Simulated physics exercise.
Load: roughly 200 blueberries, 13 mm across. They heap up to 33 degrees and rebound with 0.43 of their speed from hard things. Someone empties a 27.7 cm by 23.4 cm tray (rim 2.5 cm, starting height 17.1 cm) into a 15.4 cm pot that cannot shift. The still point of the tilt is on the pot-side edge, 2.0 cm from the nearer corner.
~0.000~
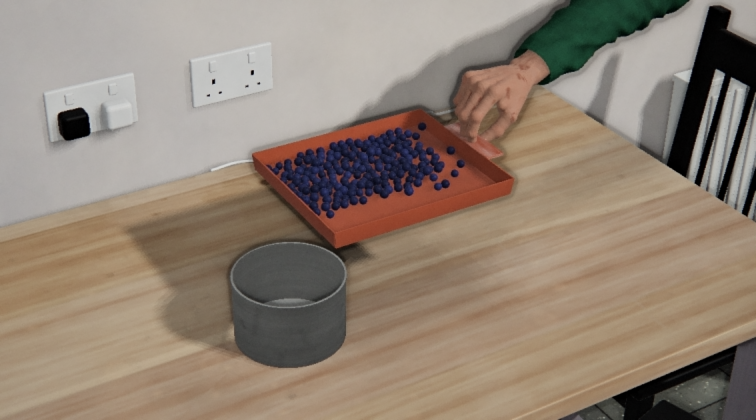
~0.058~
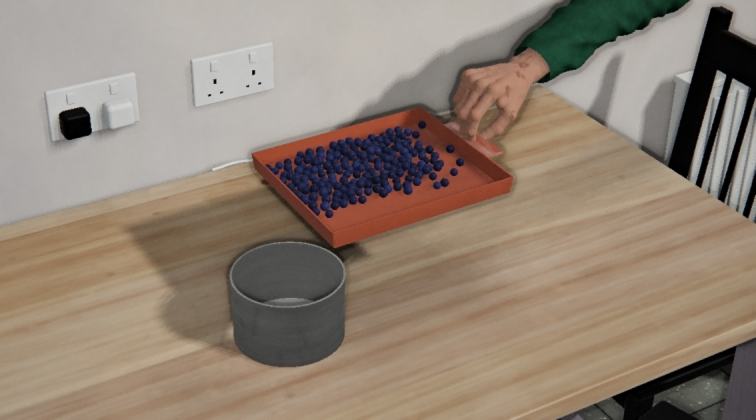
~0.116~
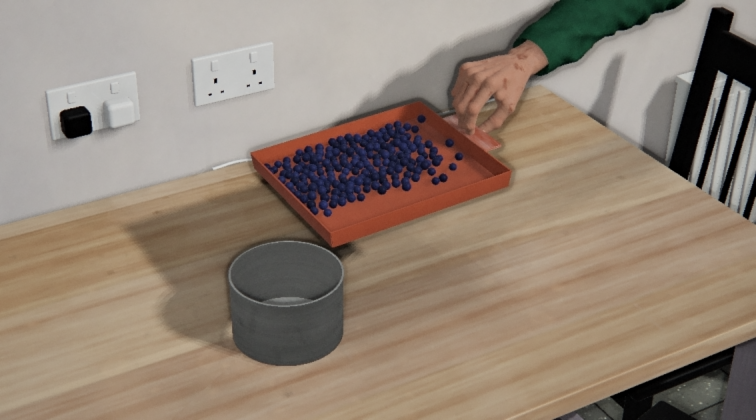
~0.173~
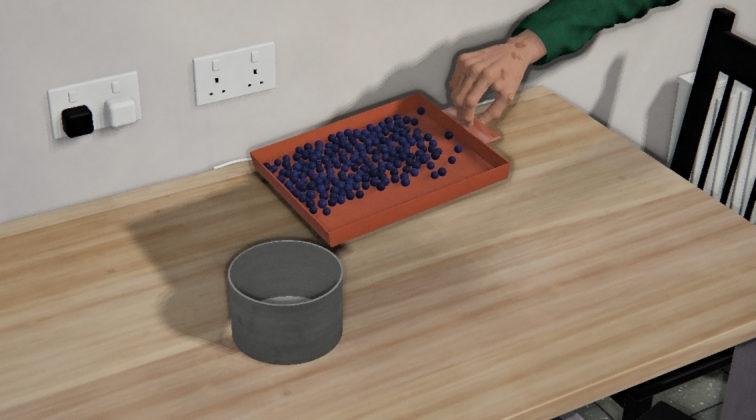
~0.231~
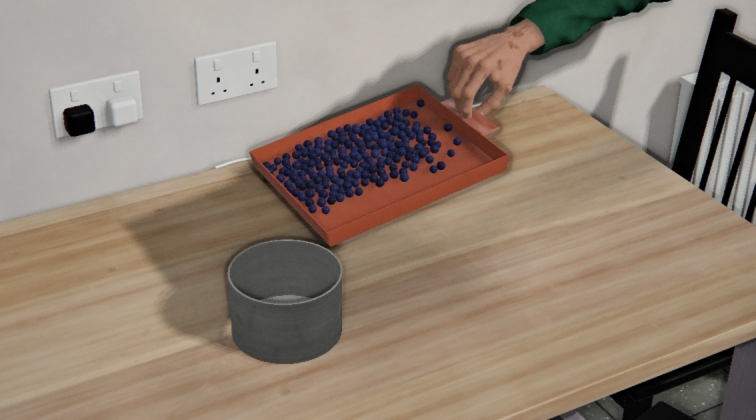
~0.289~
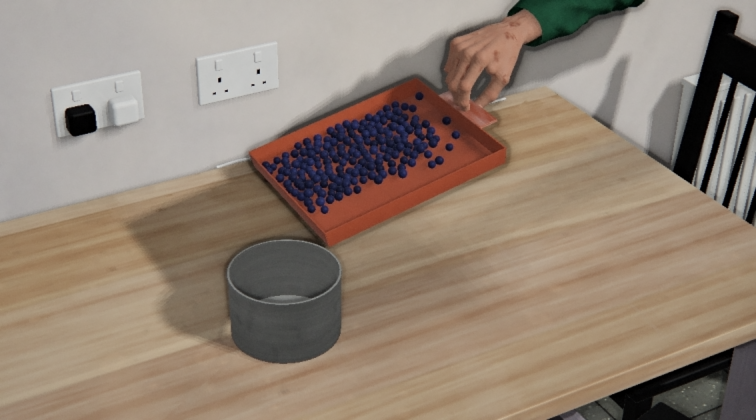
A hand in a green sleeve slowly raised the far right side of an orange tray of blueberries, tilting it slightly toward a grey pot on the wooden table, while the berries barely shifted.
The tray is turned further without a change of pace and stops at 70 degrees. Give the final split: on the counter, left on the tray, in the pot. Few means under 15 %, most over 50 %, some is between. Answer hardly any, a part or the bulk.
Counter hardly any, tray the bulk, pot hardly any.
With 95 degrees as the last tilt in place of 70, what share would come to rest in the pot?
Then about 50 per cent.
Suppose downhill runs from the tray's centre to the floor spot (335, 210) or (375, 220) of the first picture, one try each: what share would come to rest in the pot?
About 0 and 0 per cent.
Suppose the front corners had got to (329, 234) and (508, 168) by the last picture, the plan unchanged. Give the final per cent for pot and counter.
Pot 0, counter 5.
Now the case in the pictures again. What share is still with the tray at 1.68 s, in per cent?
Some 100 per cent of the load.
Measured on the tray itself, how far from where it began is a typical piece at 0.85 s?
About 3 cm.
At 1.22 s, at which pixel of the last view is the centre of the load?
At about (300, 152).
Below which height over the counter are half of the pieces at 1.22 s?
About 24 cm.
After 0.85 s, tilt 39 degrees; the tray holds 100 %, the pot 0 %.
After 1.22 s, tilt 57 degrees; the tray holds 100 %, the pot 0 %.
Then, at 1.68 s, tilt 70 degrees; the tray holds 100 %, the pot 0 %.
At rest (2.1 s), counter 0 %, tray 100 %, pot 0 %.
